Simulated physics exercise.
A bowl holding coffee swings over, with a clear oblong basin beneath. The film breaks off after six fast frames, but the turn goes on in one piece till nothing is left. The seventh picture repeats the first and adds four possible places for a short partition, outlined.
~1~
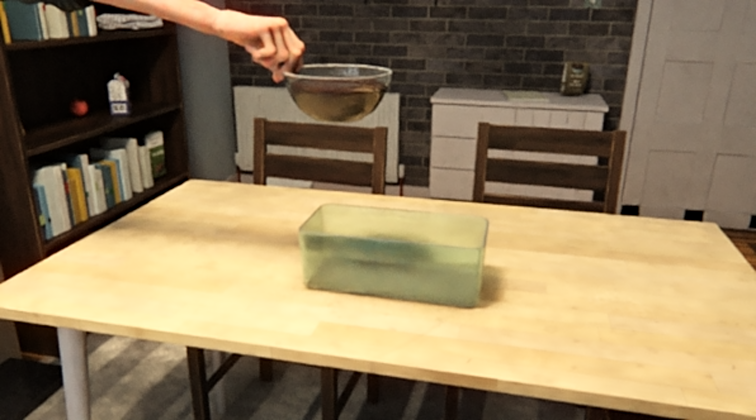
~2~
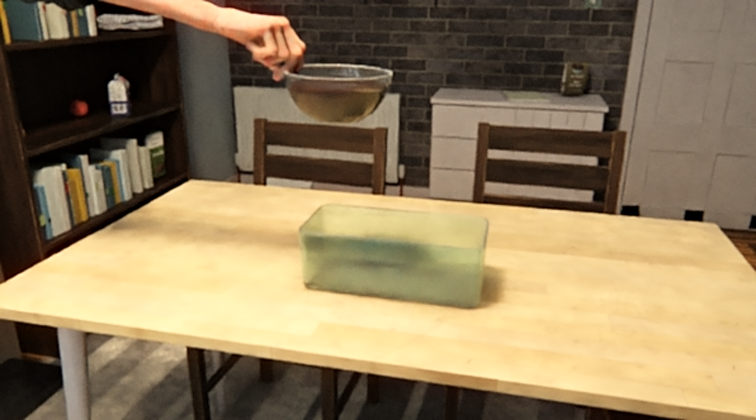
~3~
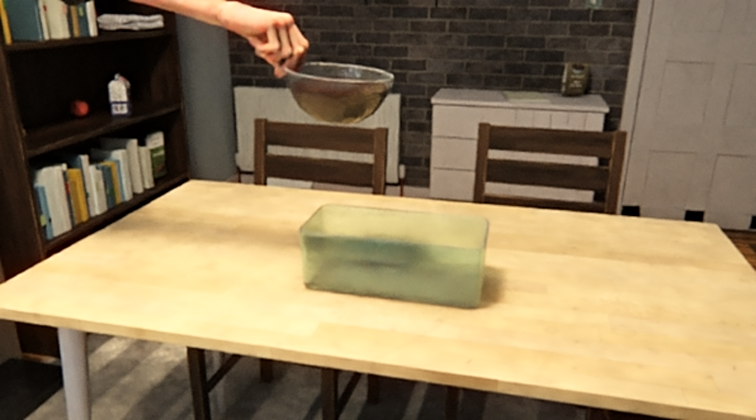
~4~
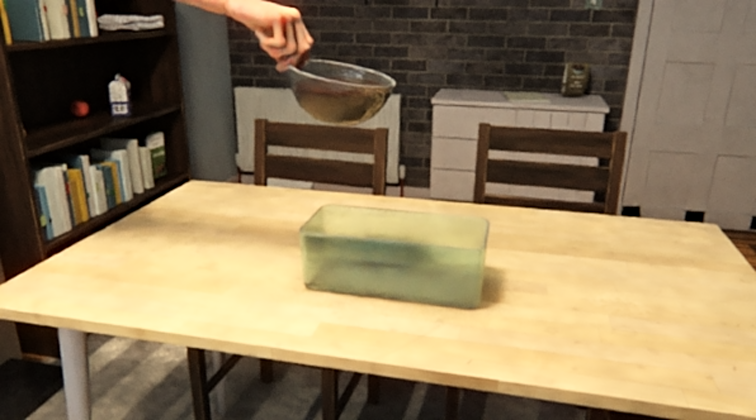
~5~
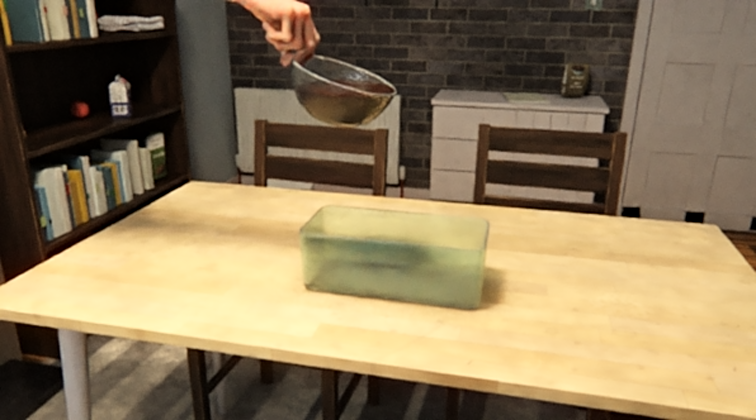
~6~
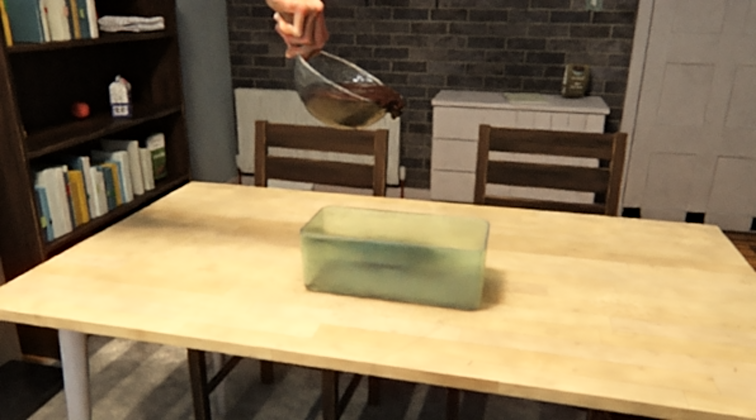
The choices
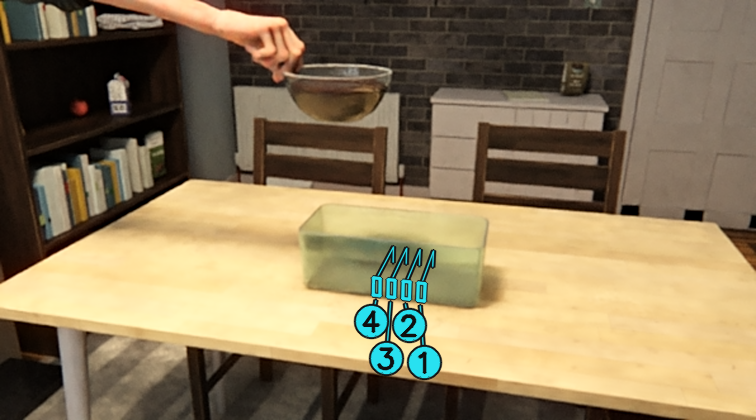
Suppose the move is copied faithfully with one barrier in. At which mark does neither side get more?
1.
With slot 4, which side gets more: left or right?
The right side.
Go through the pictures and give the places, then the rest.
Upright, lip at (389, 73); basin from (303, 285) to (478, 306); nothing has left yet.
Upright, lip at (389, 74); nothing has left yet.
Tipped about 5°, lip at (391, 78); nothing has left yet.
Tipped about 11°, lip at (393, 84); nothing has left yet.
Tipped about 18°, lip at (394, 93); coffee is over the lip, down to (394, 93).
Tipped about 28°, lip at (394, 103); coffee is over the lip, down to (396, 115).
On the marked copy, 1 at (420, 305); 2 at (405, 304); 3 at (390, 302); 4 at (375, 300).
If 1 is chosen, about 49 % ends left of the wall and 49 % right of it.
If 2 is chosen, about 37 % ends left of the wall and 61 % right of it.
If 3 is chosen, about 25 % ends left of the wall and 74 % right of it.
If 4 is chosen, about 14 % ends left of the wall and 84 % right of it.
